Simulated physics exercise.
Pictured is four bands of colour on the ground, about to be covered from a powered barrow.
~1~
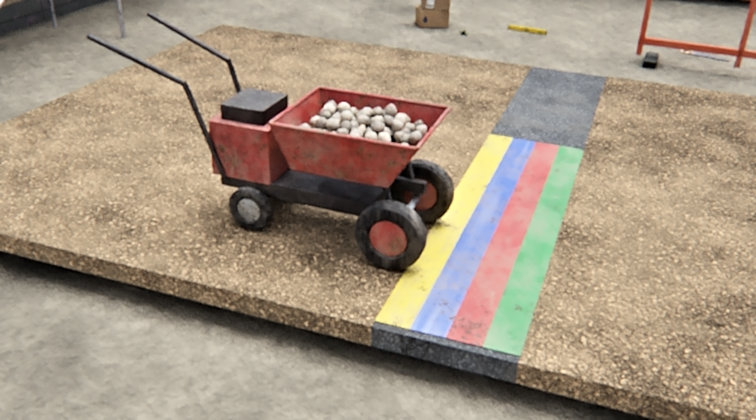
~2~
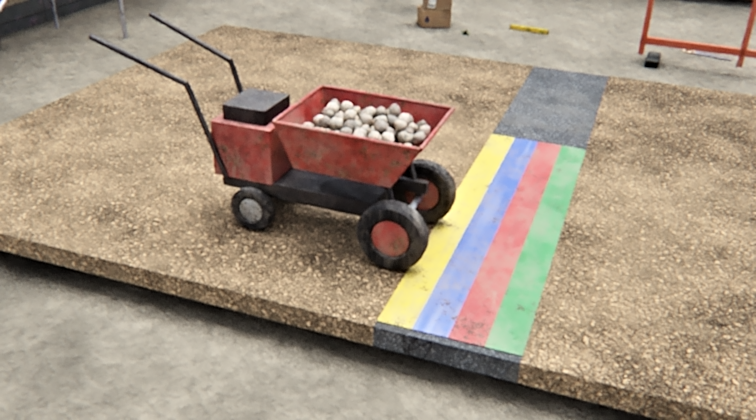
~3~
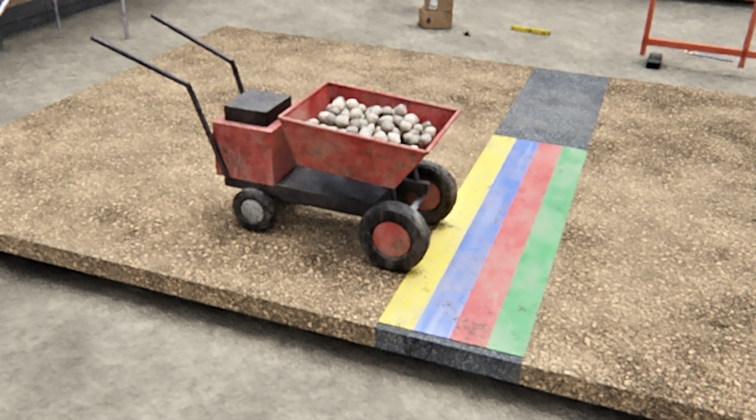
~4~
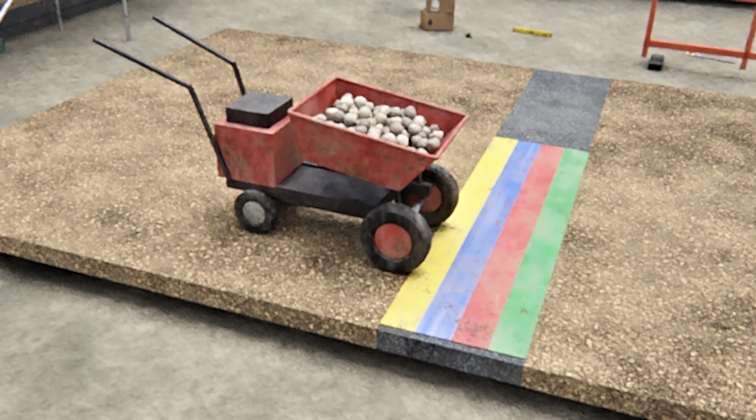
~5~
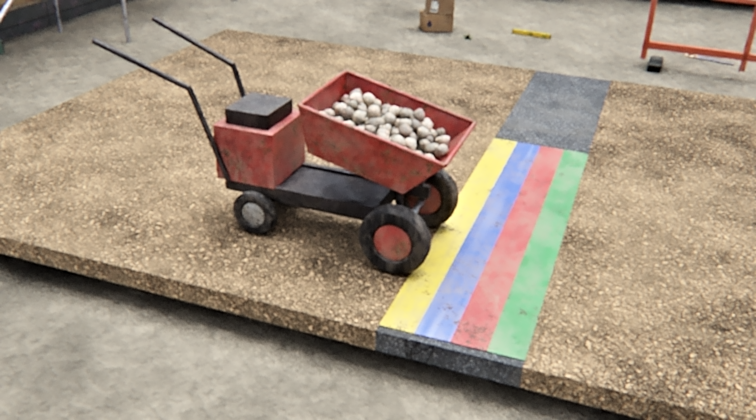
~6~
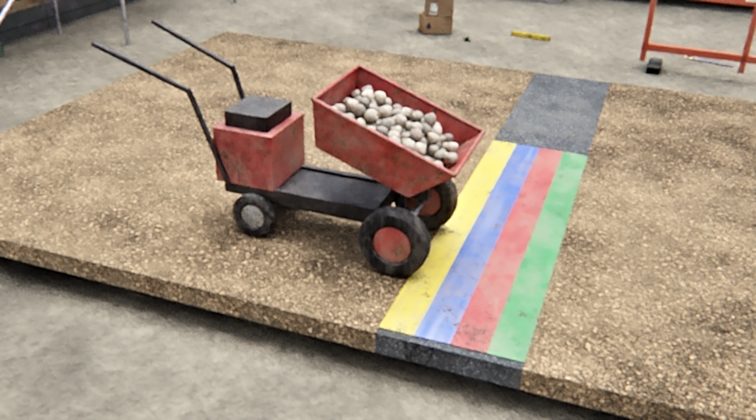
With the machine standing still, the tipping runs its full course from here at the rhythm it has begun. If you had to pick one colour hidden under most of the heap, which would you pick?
I would pick green.
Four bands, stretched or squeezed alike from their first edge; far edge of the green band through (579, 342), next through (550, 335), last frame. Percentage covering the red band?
Near 40 and 30 in a hundred.
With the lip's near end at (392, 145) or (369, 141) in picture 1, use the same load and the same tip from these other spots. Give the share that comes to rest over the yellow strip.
About 0 per cent first, about 0 per cent second.
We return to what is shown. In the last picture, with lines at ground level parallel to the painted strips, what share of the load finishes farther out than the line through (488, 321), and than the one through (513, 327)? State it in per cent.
Estimate, first then second: 70 %, 50 %.
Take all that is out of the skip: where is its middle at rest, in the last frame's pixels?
The centre comes to rest near (541, 269).
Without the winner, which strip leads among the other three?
Second place goes to red.
Soon after the last picture, skip tipped steeply; all in the skip.
A little later, skip tipped right over; most in the skip; a stray few over the red strip; about a quarter over the green strip; a stray few falling; a stray few off the paint.
Later still, skip tipped right over; about a quarter in the skip; a small part over the red strip; about a third over the green strip; about a third off the paint.
By the end, skip tipped right over; a small part in the skip; none over the yellow strip; a stray few over the blue strip; about a quarter over the red strip; about a third over the green strip; about a third off the paint.
